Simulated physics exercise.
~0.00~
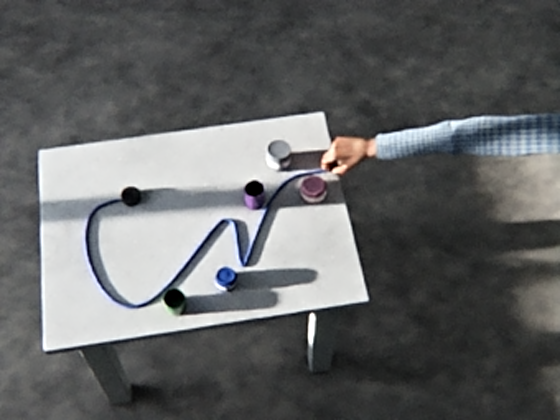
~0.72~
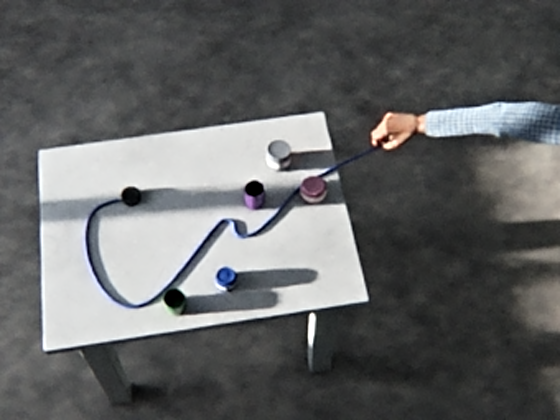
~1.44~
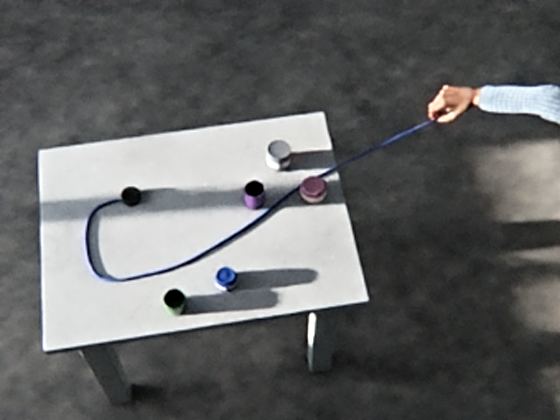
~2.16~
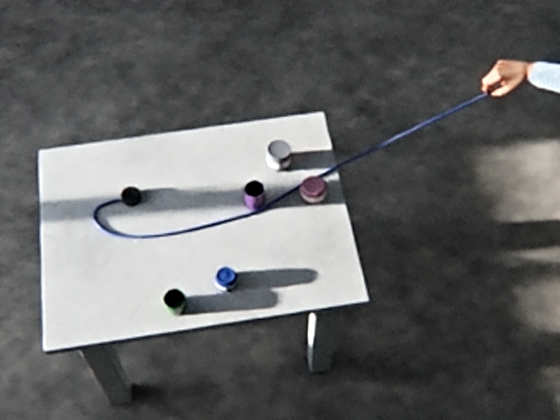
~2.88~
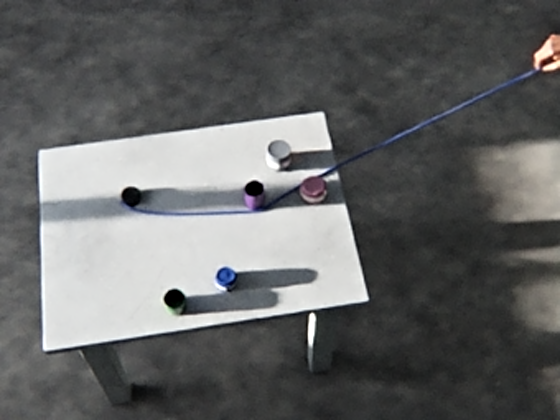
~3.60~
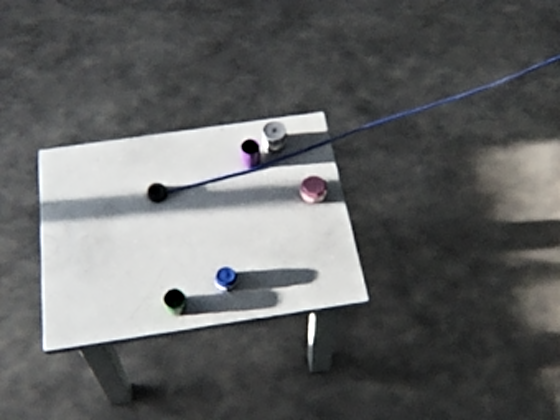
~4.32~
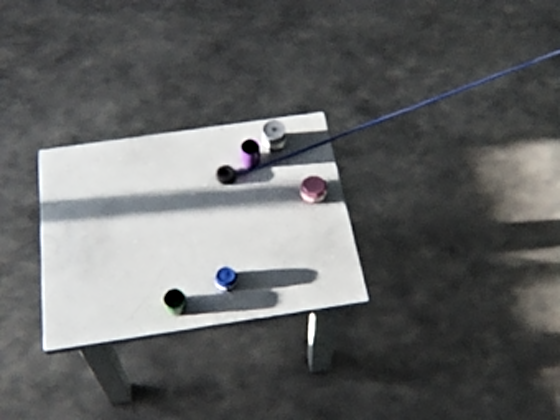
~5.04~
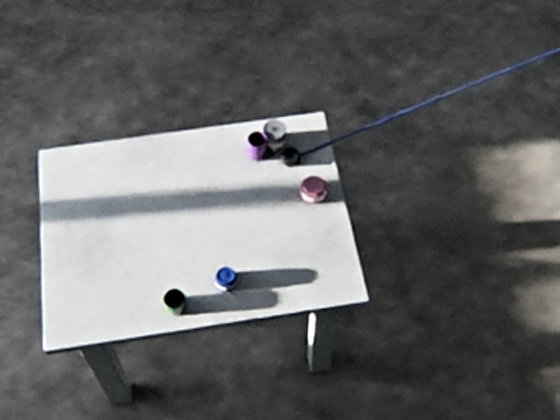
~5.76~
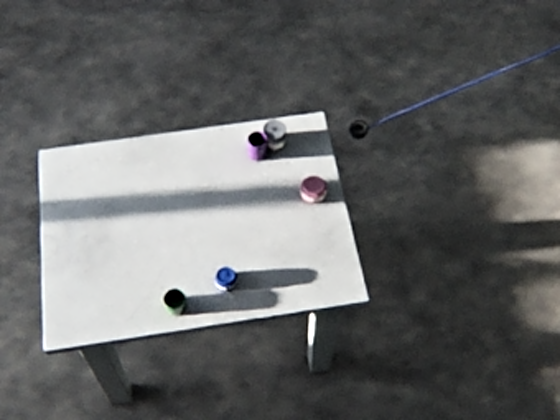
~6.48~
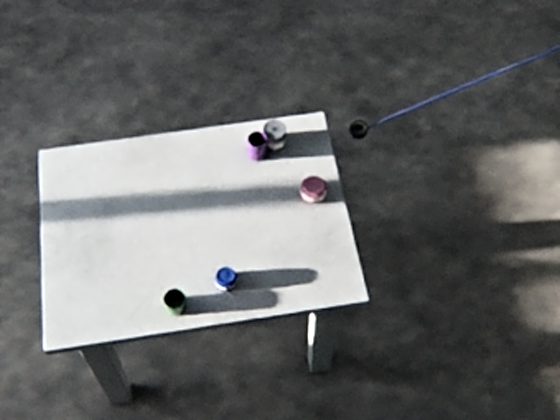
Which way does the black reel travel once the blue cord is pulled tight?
The black reel moves to the right, sliding across the table and off its edge.
The video shows a hand pulling a blue cord rightward across a white table until it tightens, shifting a purple cup toward a grey tin and dragging a black reel past them off the edge, while the pink, blue and green containers stay put.
